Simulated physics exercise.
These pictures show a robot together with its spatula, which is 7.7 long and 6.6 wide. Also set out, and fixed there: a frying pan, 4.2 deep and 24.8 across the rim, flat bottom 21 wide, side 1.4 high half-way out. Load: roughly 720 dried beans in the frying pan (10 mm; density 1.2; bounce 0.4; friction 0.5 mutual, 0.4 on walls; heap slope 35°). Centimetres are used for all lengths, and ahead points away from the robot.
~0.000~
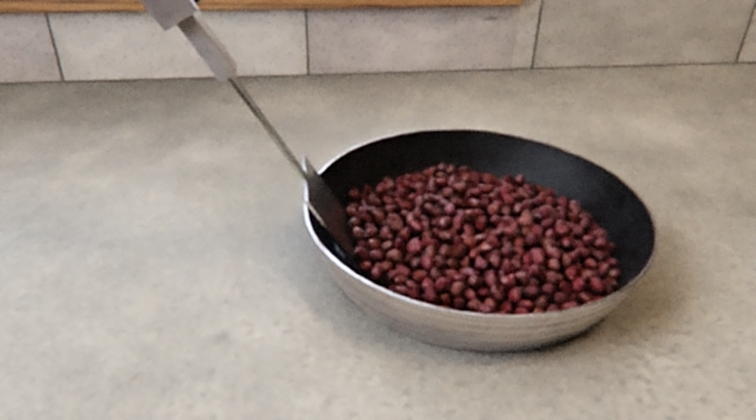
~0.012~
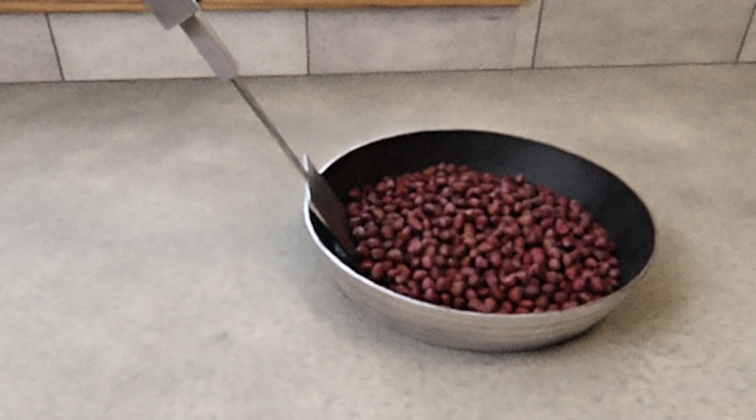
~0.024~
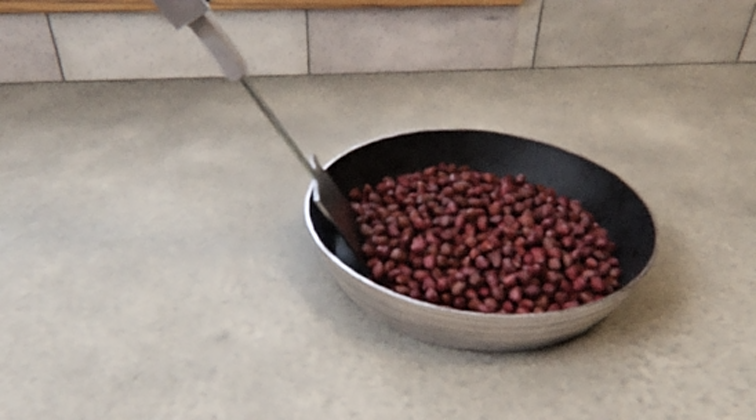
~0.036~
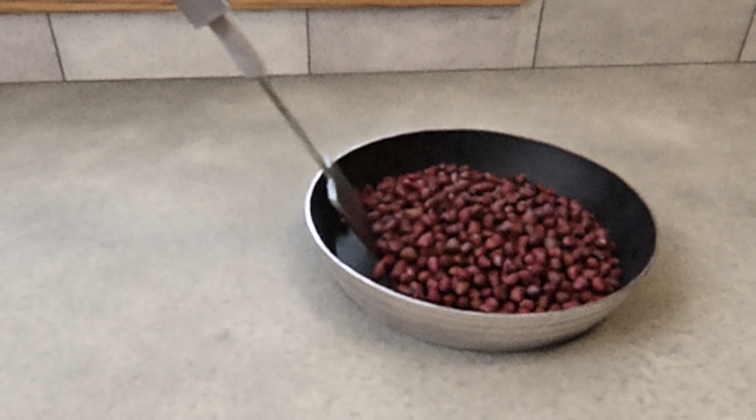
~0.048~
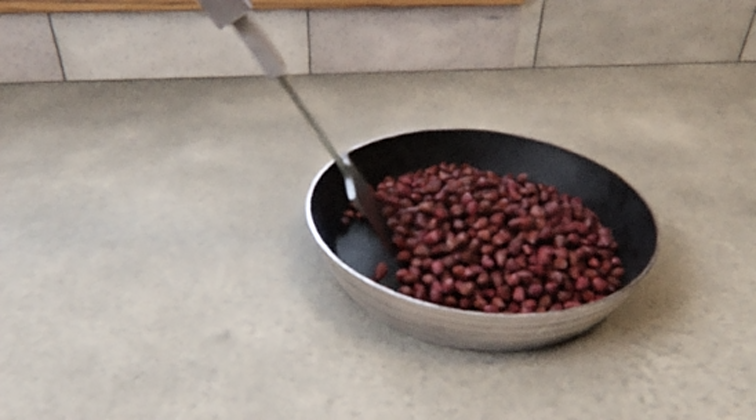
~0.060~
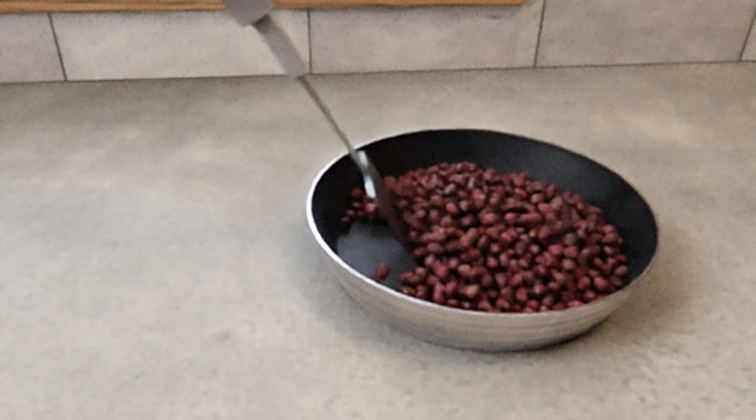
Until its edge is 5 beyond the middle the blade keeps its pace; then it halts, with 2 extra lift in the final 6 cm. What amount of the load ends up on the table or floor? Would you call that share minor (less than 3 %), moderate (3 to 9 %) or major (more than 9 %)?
I would call it moderate.
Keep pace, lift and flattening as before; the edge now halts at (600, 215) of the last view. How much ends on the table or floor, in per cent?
Approximately 20 per cent, I reckon.
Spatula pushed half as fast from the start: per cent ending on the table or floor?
It would be roughly 0 percent.
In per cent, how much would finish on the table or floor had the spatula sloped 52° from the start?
It would come to roughly 10 percent.
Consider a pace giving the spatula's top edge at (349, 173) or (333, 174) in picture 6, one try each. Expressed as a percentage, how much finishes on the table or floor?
Near 0 per cent in the first try and near 0 per cent in the second.
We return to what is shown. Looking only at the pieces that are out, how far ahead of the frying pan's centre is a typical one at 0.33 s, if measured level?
Roughly 18 cm.
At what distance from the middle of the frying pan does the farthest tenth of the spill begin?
The distance is roughly 35 cm.
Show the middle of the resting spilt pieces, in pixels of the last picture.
Approximately at (736, 225).
By 0.09 s, sloping 60°, highest piece 5 above the table; 721 in the frying pan.
By 0.12 s, sloping 60°, highest piece 6 above the table; 721 in the frying pan.
By 0.33 s, sloping 60°, highest piece 6 above the table; 684 in the frying pan, 32 on the table or floor, 5 on the blade or in flight.
By 1.38 s, sloping 60°, highest piece 5 above the table; 683 in the frying pan, 38 on the table or floor.
Final count, 683 in the frying pan, 38 on the table or floor. That is 5 % on the table or floor.
